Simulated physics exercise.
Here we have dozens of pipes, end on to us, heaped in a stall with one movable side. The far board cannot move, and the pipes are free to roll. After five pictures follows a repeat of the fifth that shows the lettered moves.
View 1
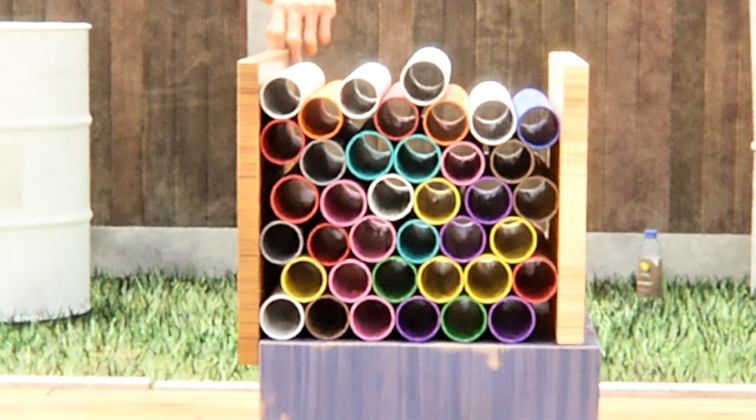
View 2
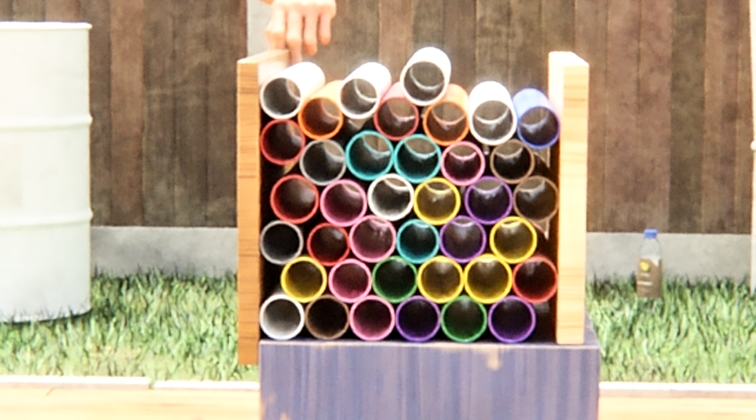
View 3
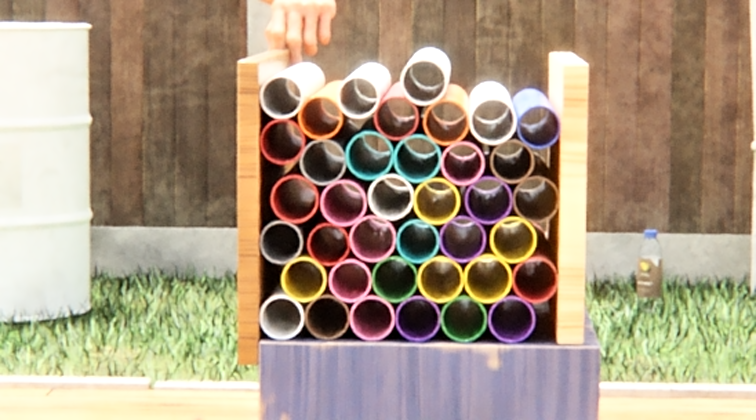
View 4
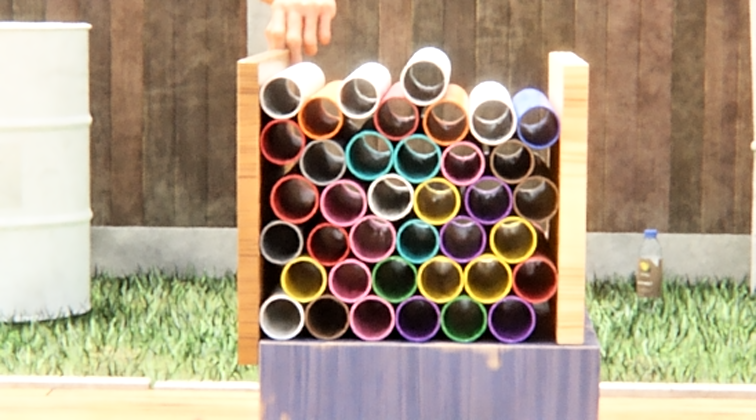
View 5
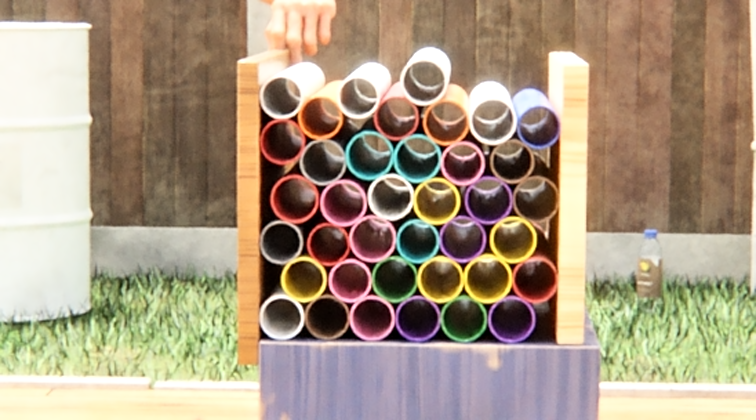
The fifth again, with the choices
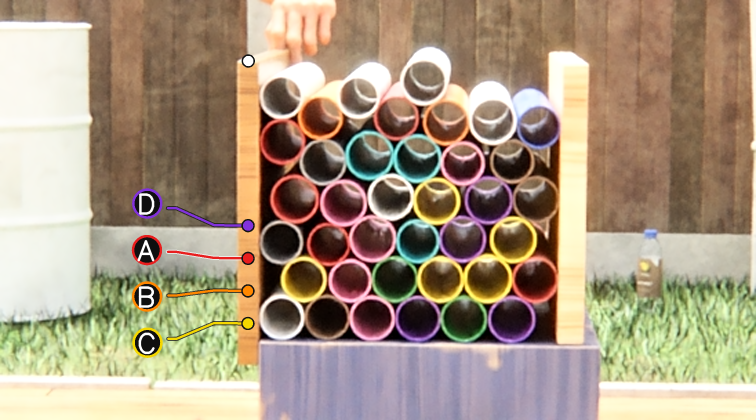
Against a wooden fence with grass below, colorful pipes sat heaped between two upright boards on a purple block, while a hand rested at the top of the left board and nothing visibly moved.
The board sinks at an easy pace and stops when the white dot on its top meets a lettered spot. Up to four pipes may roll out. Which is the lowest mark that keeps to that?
Down to A.
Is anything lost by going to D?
Yes, at D.
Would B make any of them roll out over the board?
Yes, at B.
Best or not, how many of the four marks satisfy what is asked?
The number is two.
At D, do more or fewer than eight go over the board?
Fewer than eight.
On the marked copy, A at (248, 258); B at (248, 291); C at (247, 324); D at (248, 226); the white dot at (248, 61).
Taking A. A third of the way, top of the board (260, 147).
Two thirds of the way, top of the board (259, 245).
When it is over, top of the board (259, 257), three out over the board.
As for the rest, B more than four out over the board; C more than four out over the board; D three out over the board.
